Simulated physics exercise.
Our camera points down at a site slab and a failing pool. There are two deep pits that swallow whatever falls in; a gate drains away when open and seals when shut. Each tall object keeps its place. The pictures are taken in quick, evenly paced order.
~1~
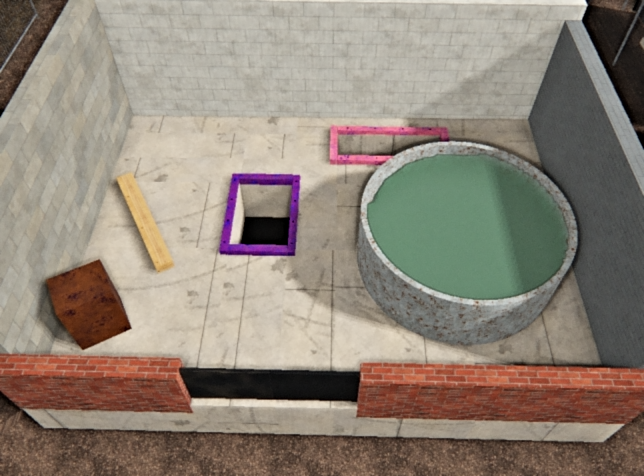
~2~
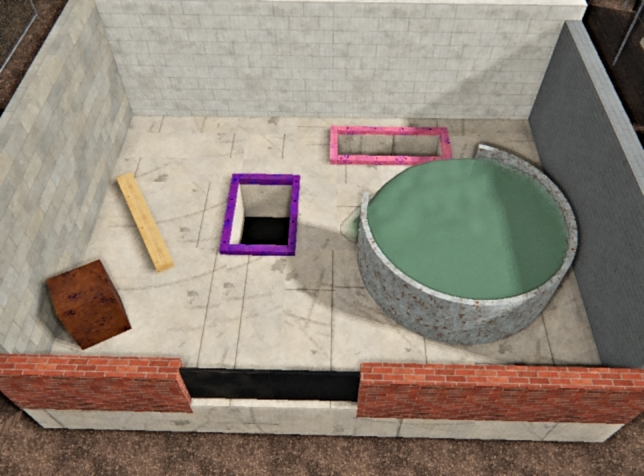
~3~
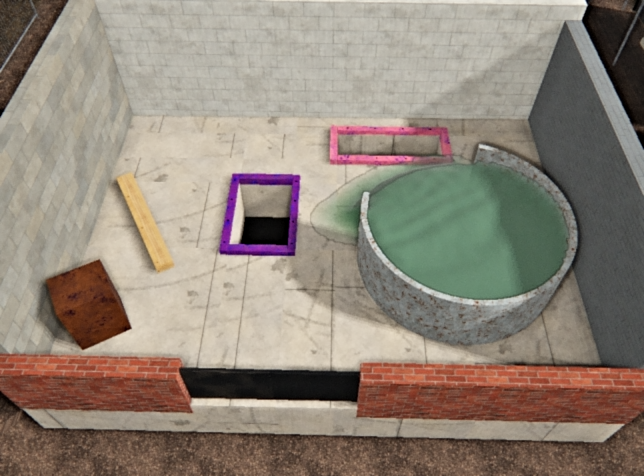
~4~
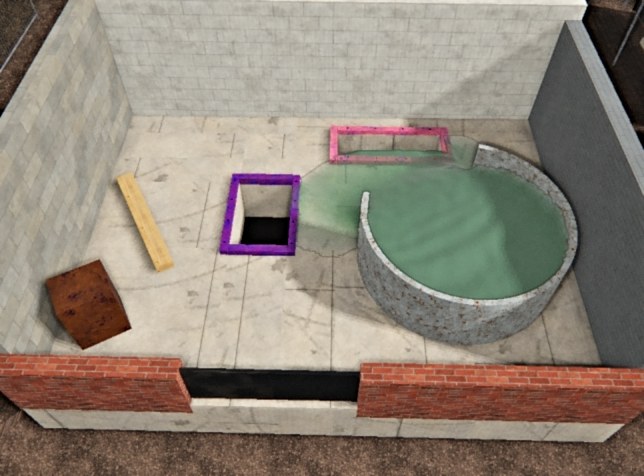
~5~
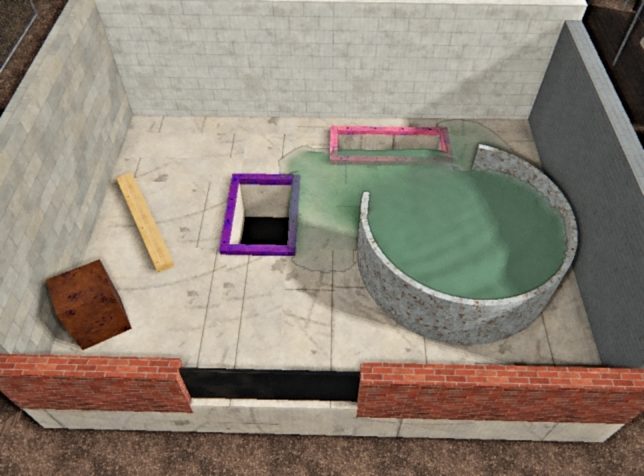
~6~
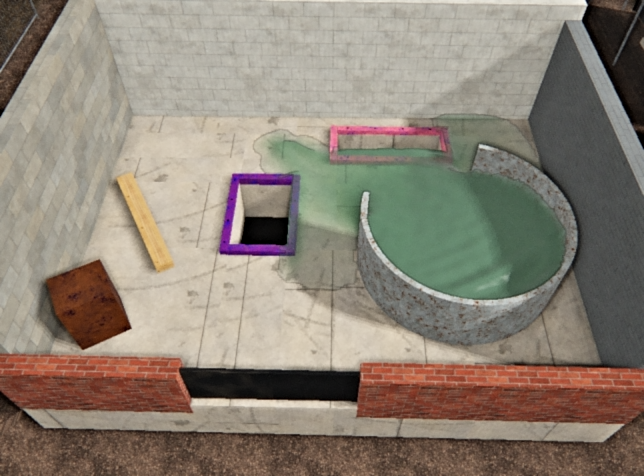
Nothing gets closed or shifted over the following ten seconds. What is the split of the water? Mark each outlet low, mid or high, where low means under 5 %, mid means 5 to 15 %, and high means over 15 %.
Marks - gate: Low, purple pit: Mid, pink pit: High.
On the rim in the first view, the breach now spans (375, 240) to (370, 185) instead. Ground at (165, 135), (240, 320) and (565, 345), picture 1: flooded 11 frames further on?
So the first one is left untouched, the next drenched, and the last left untouched.
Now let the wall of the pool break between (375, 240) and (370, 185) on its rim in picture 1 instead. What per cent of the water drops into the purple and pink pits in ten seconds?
Purple takes 30 in a hundred, pink takes 0 in a hundred.
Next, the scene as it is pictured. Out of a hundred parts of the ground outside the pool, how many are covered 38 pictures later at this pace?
About 90 in a hundred.
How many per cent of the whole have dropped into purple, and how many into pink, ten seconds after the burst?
Shares, in order: 12 % and 36 %.
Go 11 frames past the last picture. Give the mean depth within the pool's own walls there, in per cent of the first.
Roughly 40 percent.
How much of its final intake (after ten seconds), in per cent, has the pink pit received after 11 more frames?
My figure is 70 in a hundred.
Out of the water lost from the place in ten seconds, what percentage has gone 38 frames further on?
100 per cent.
A moment on, water covers 35 % of the floor; the gate 0 %, the purple pit 3 %, the pink pit 15 %.
Next, water covers 45 % of the floor; the gate 0 %, the purple pit 5 %, the pink pit 25 %.
Then, water covers 65 % of the floor; the gate 0 %, the purple pit 8 %, the pink pit 32 %.
Later, water covers 90 % of the floor; the gate 0 %, the purple pit 10 %, the pink pit 35 %.
In the end, water covers 95 % of the floor; the gate 0 %, the purple pit 11 %, the pink pit 35 %.
